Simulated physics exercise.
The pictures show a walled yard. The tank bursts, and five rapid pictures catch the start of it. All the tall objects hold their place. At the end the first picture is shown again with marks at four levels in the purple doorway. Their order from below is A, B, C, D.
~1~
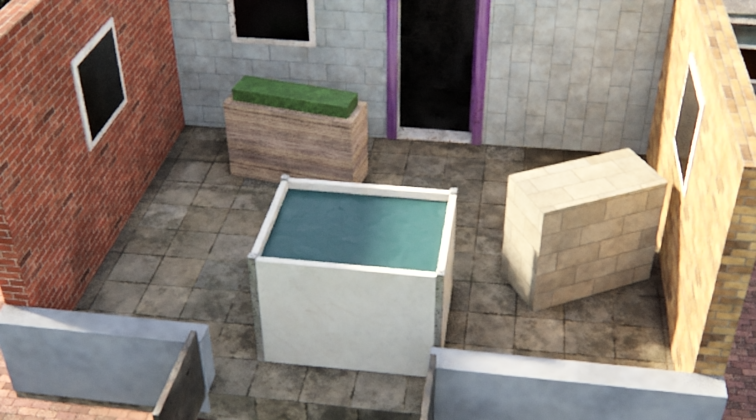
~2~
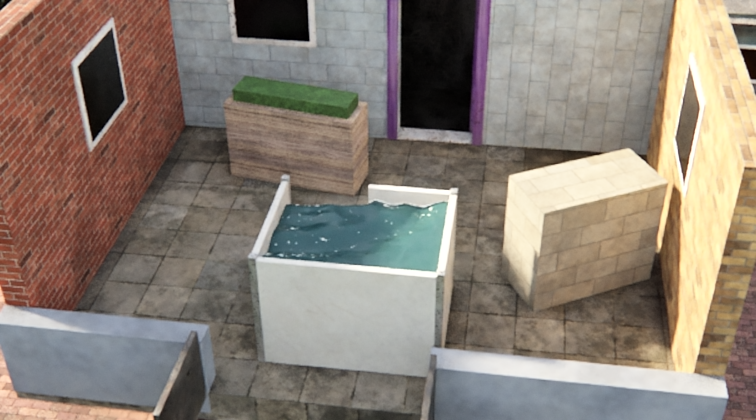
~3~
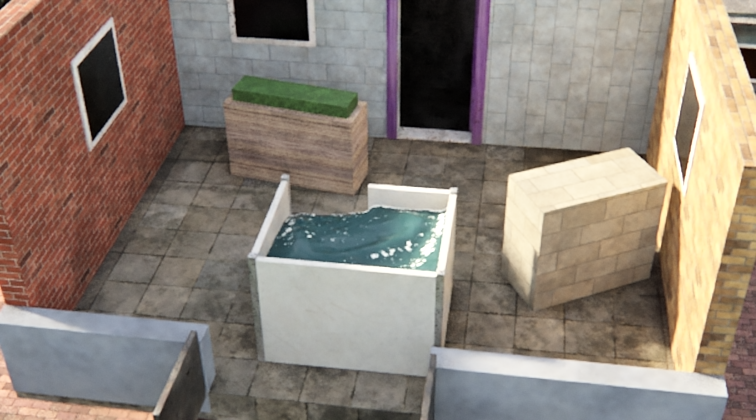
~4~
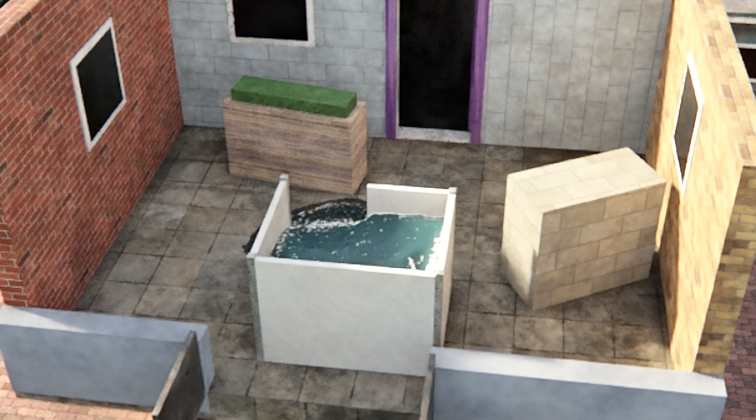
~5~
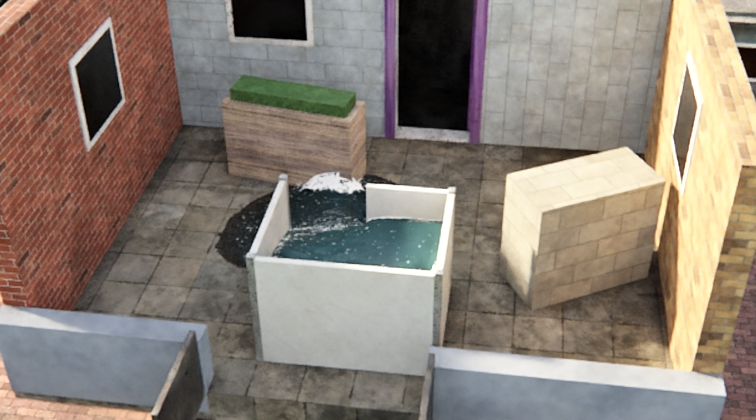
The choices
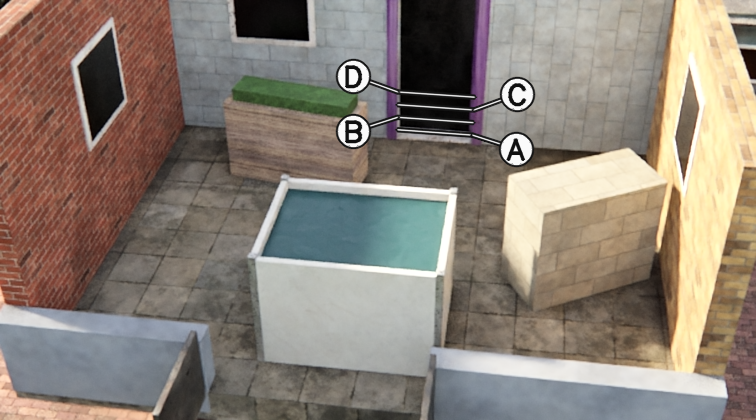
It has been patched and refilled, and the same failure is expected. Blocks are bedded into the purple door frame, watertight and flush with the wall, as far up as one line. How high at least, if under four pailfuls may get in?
Choose B.
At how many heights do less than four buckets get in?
Three of the four.
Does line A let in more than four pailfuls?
Yes.
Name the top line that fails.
It is A.
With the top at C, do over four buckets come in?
No.
On the marked copy, A at (434, 132); B at (435, 119); C at (435, 107); D at (436, 94); from the bottom up A, B, C, D.
For line A, some 15 bucketfuls get in.
For line B, a bucket or two gets in.
For line C, nothing gets over.
For line D, nothing gets over.
